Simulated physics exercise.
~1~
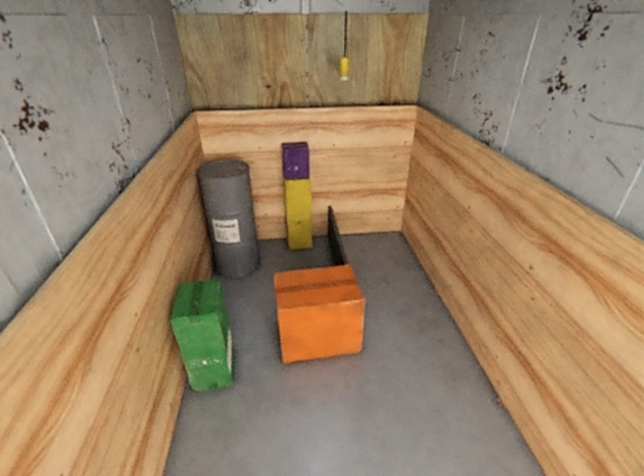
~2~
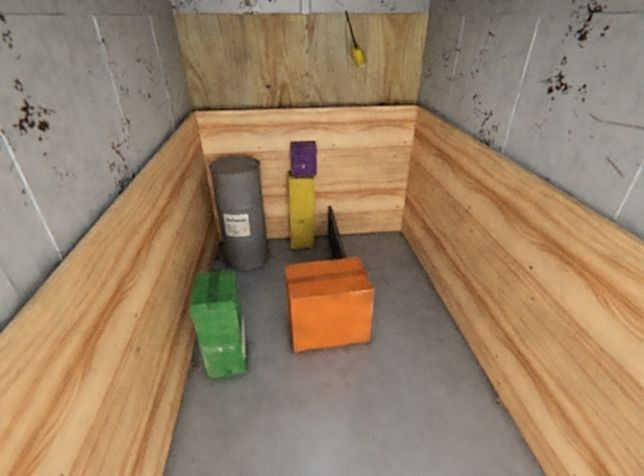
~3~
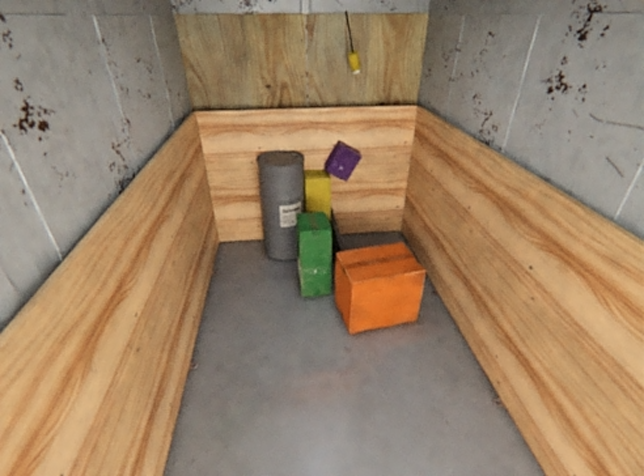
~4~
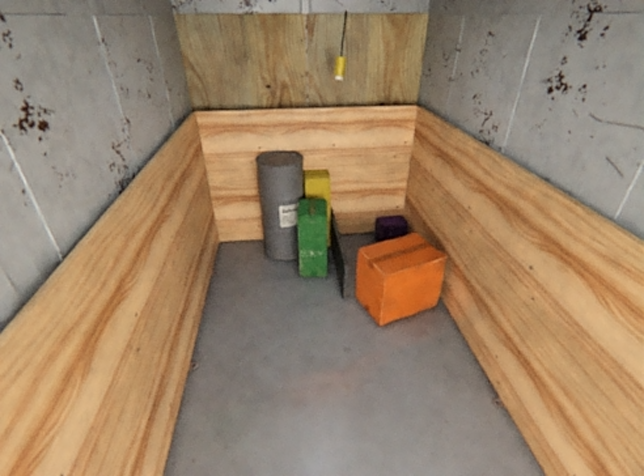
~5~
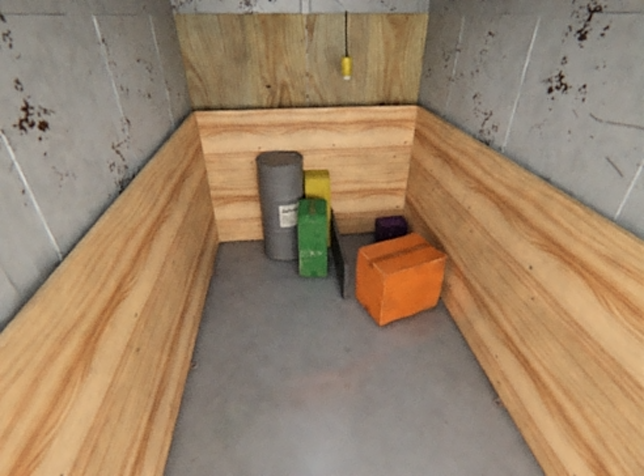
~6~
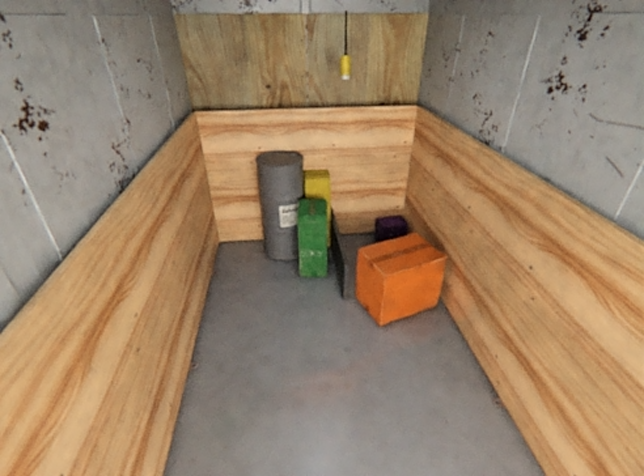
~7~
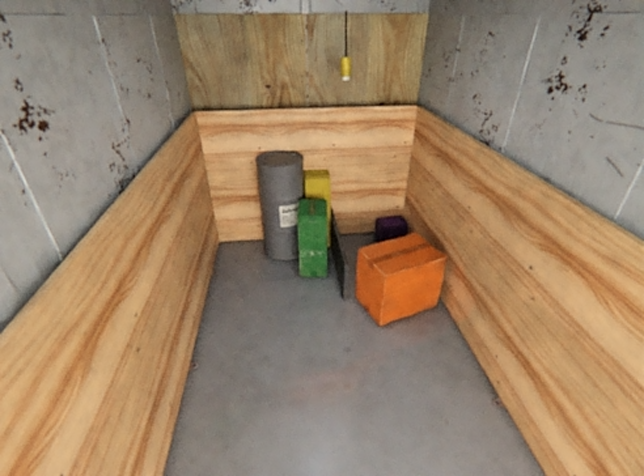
Boxes and a grey drum slide forwards and right, and the purple box falls.
